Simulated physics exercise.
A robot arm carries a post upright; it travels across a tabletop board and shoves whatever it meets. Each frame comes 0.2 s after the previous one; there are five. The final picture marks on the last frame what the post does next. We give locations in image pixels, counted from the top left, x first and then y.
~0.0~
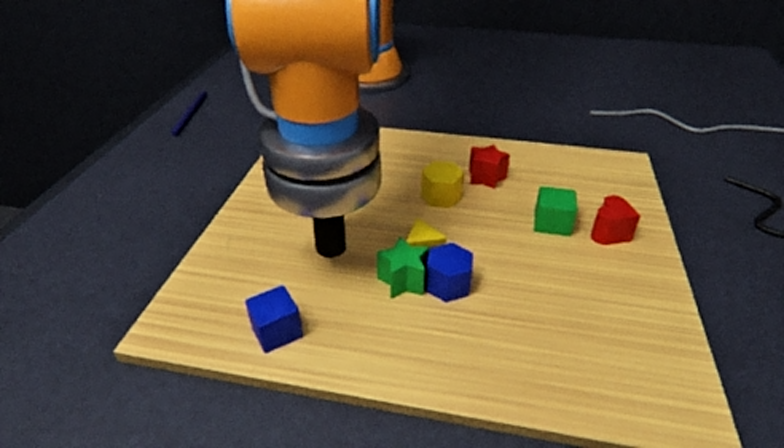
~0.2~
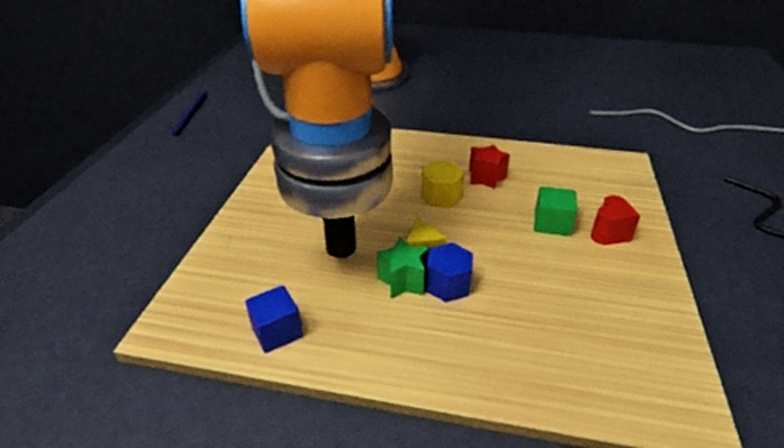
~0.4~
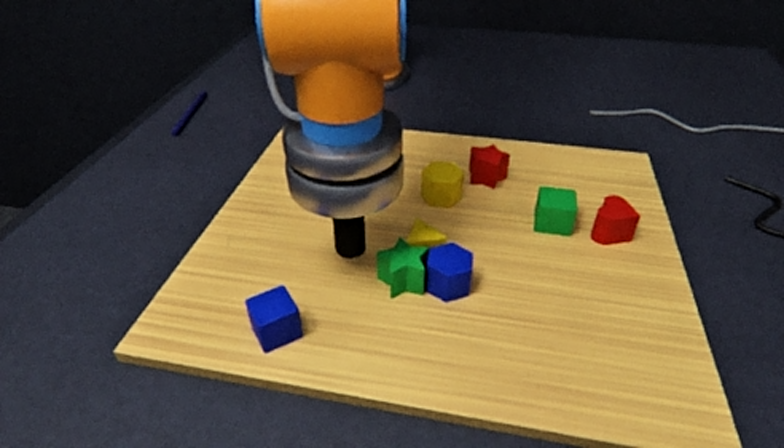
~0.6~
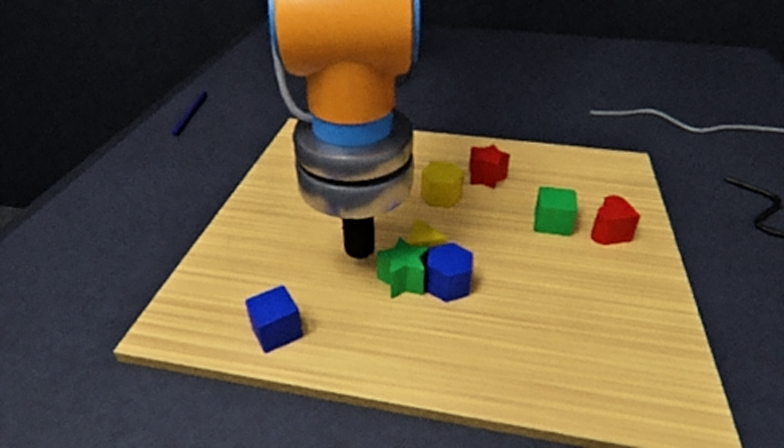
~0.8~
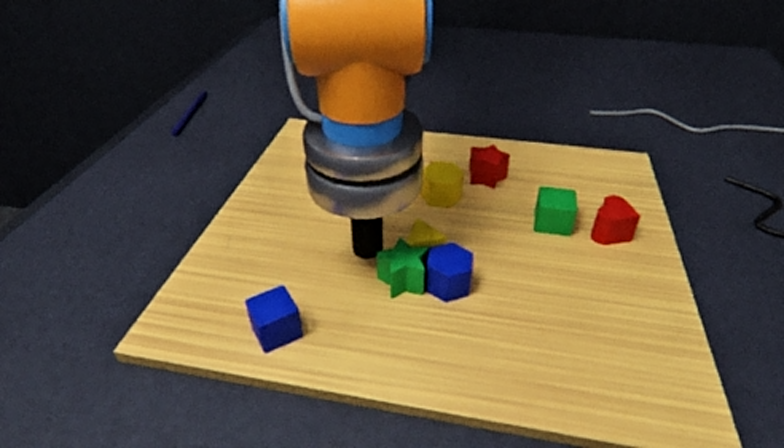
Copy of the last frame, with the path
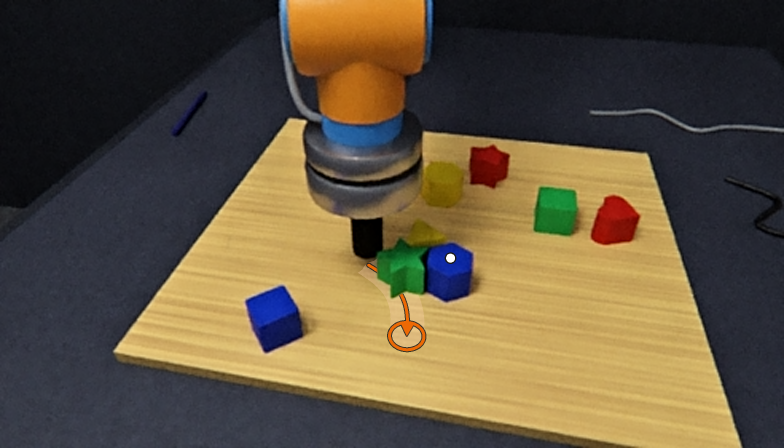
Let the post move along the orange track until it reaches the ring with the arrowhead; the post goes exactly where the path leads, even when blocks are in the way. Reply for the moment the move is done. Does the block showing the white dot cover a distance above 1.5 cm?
I expect so.
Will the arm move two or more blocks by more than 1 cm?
It seems so.
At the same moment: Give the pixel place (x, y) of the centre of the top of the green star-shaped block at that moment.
At roughly (444, 286).
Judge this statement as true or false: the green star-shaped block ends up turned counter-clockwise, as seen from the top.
Answer: True.
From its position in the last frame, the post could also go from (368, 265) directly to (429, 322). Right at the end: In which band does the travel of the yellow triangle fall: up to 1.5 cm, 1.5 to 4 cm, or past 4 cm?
It moves only a bit, under 1.5 cm.
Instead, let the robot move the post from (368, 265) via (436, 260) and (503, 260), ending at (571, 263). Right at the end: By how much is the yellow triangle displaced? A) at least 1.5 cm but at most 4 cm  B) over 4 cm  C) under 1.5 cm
(B)
The drawn path runs from (368, 265) through (392, 282) and (406, 307) to (407, 336); the dot is on the blue six-sided block.
The first path, step by step. One third of the way, post at (392, 267); green star-shaped block at (423, 267), turned 20° anticlockwise; blue six-sided block at (465, 262).
Two thirds of the way, post at (406, 292); green star-shaped block at (442, 281), turned 45° anticlockwise; blue six-sided block at (476, 264), turned 15° anticlockwise.
At the end, post at (407, 320); green star-shaped block at (444, 286), turned 60° anticlockwise; yellow triangle not moved; blue six-sided block at (476, 264), turned 15° anticlockwise.
